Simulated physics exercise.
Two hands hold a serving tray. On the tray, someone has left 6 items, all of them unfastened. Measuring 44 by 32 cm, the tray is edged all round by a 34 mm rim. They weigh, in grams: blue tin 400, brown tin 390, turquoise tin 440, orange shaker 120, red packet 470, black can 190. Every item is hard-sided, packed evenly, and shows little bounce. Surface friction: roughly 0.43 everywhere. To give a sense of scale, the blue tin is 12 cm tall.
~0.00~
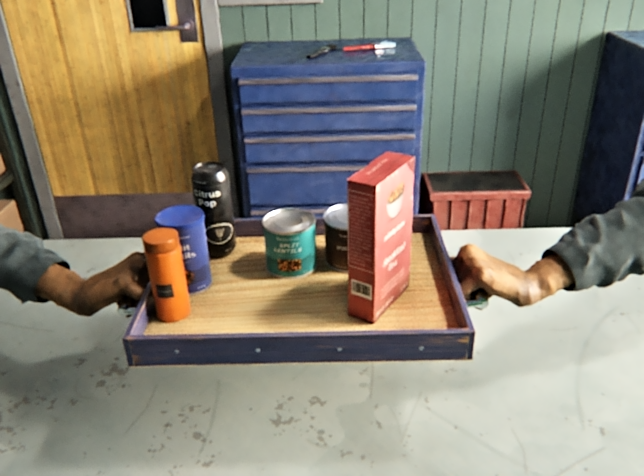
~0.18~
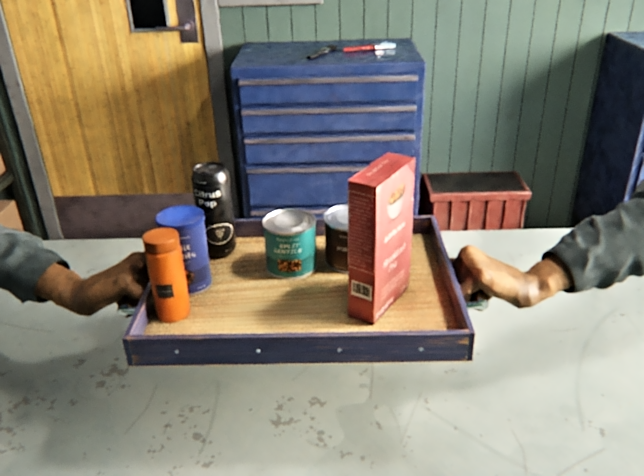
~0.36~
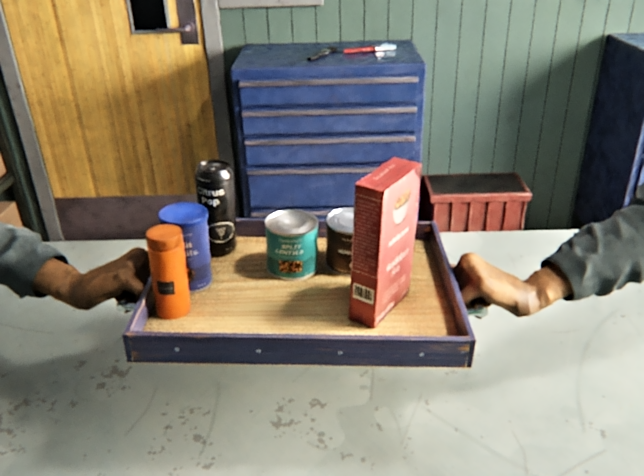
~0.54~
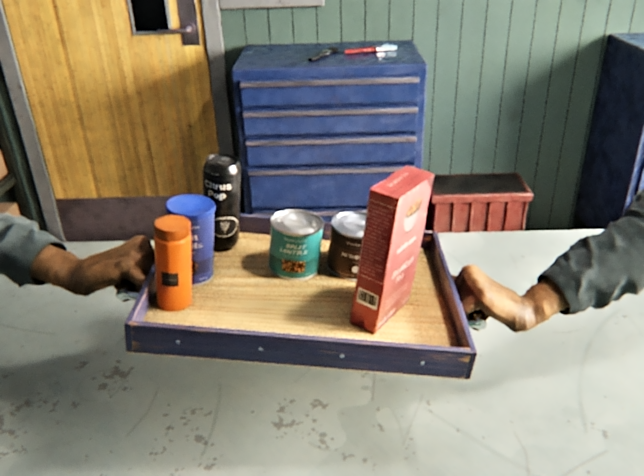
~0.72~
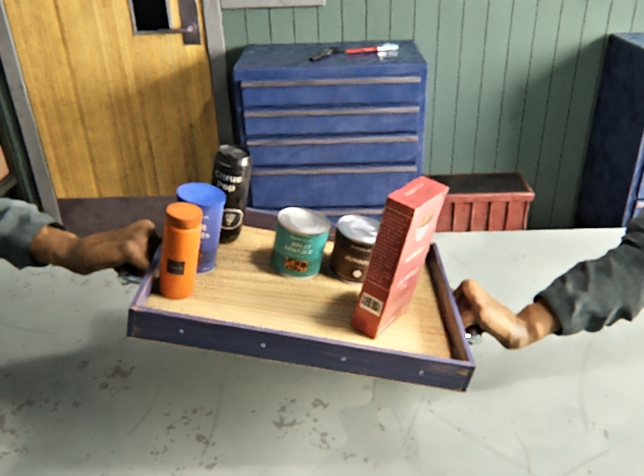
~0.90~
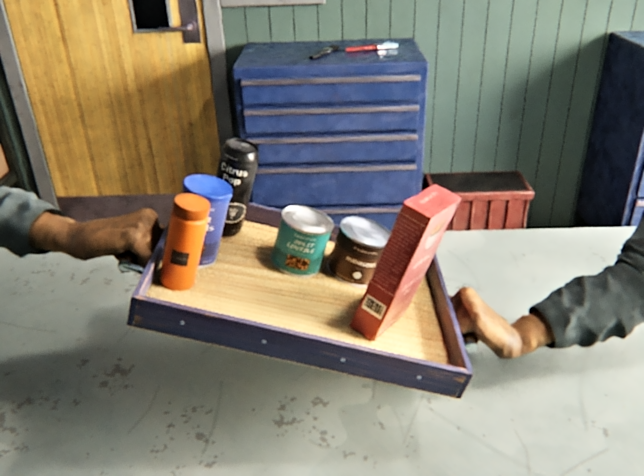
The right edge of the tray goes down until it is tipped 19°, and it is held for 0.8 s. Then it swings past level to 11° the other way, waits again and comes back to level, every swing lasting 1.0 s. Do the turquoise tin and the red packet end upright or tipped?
The turquoise tin remains upright; the red packet ends up tipped.
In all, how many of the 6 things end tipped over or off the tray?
Count: 1.
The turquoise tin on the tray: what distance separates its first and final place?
0 cm.
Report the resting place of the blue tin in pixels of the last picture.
Close to pixel (188, 252) in the final view.
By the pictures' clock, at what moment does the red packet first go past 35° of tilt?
Answer: Near 1.1 s.
After 1.50 s, tilt 19°, right edge down; red packet now off the tray.
After 2.50 s, tilt 1°, left edge down.
At rest (5.1 s), off the tray and tipped over, red packet; the other 5 in place, give or take 5 cm. In the last view, turquoise tin near (293, 244), red packet near (573, 443).
